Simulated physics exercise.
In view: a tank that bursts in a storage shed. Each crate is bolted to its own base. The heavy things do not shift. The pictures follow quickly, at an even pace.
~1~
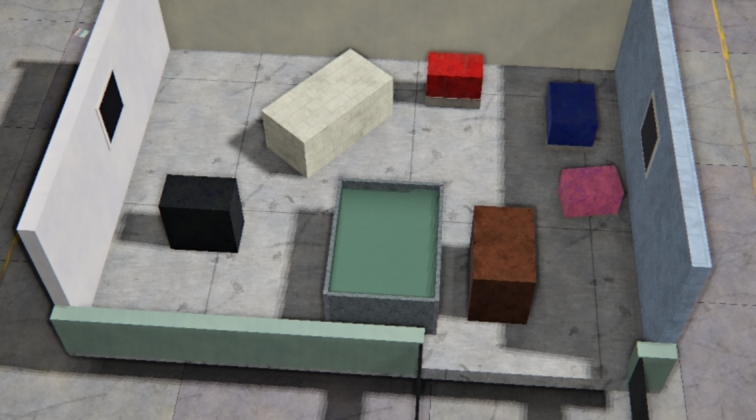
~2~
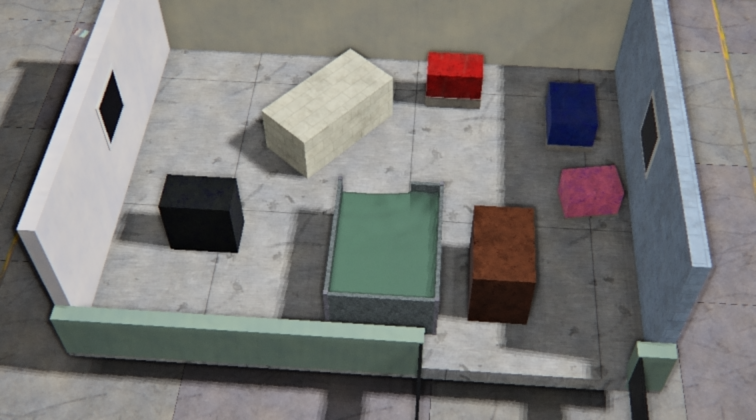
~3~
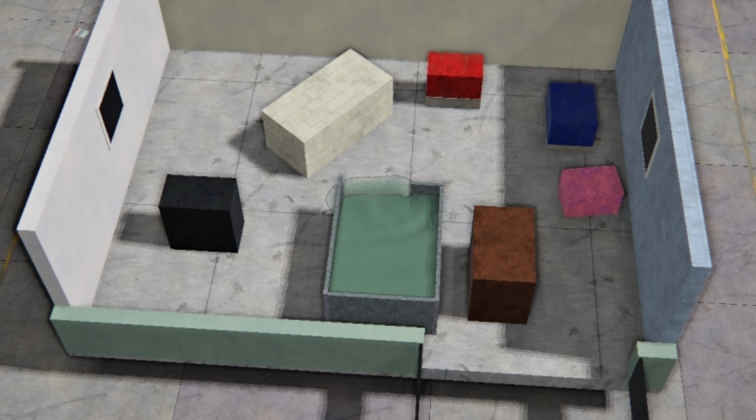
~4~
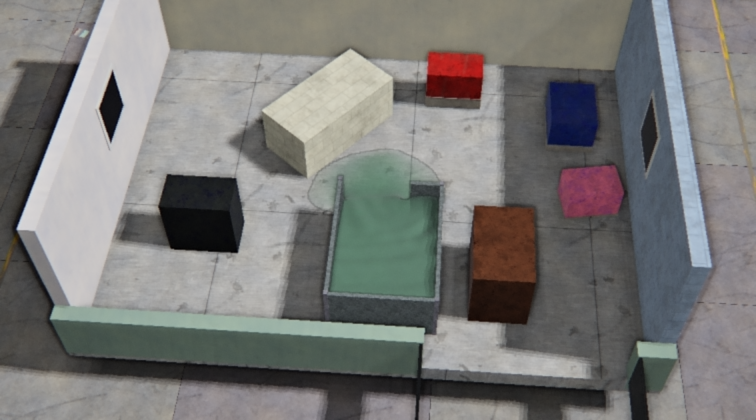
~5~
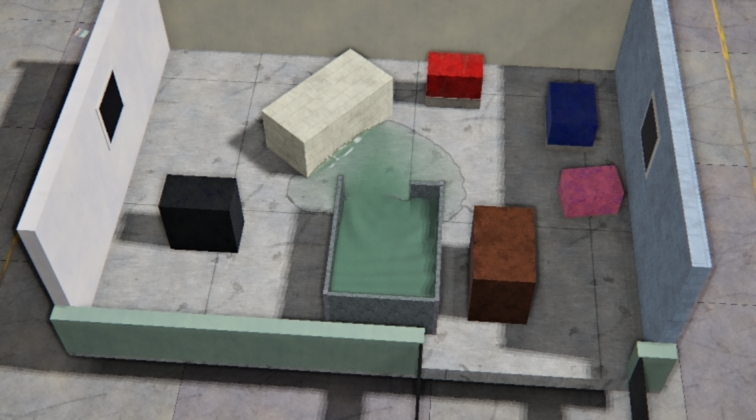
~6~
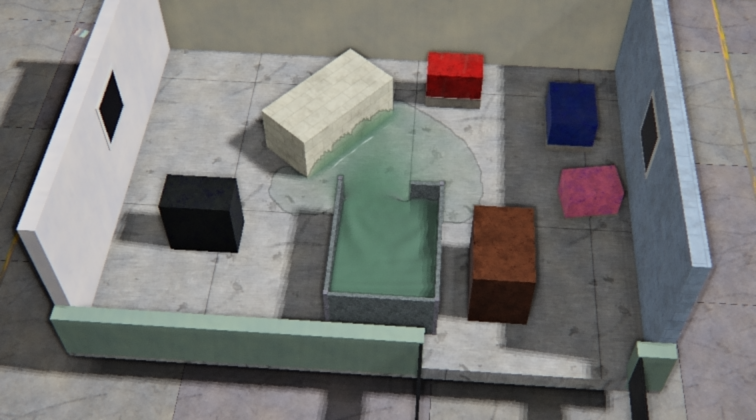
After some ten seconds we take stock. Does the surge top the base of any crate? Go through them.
The red crate is soaked; the blue crate is soaked; the pink crate is soaked.
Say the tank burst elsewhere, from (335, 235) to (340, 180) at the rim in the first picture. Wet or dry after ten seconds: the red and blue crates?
My reading: The red one is spared, the blue one remains dry.
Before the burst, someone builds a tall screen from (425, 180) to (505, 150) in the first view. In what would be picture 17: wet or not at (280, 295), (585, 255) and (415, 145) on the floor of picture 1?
In turn: Not flooded, dry, awash.
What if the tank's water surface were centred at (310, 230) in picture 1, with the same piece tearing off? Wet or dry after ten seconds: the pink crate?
Then: The pink one ends up wet.
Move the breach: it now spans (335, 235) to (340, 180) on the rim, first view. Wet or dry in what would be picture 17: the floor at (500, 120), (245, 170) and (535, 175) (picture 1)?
In turn: Clear, under water, not flooded.
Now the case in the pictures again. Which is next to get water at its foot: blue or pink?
I say the blue crate.
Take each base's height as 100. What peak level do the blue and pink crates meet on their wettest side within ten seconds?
In turn 250 and 430 per cent.
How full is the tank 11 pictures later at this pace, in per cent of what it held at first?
Near 44 in a hundred.
A moment on, water covers 20 % of the floor; the red crate water round its plinth, the blue crate not reached, the pink crate not reached.
Next, water covers 35 % of the floor; the red crate water round its plinth, the blue crate water round its plinth, the pink crate water round its plinth.
Then, water covers 60 % of the floor; the red crate water round its plinth, the blue crate water round its plinth, the pink crate water round its plinth.
Later, water covers 85 % of the floor; the red crate water round its plinth, the blue crate water round its plinth, the pink crate water round its plinth.
In the end, water covers 95 % of the floor; the red crate was topped, the blue crate was topped, the pink crate was topped.
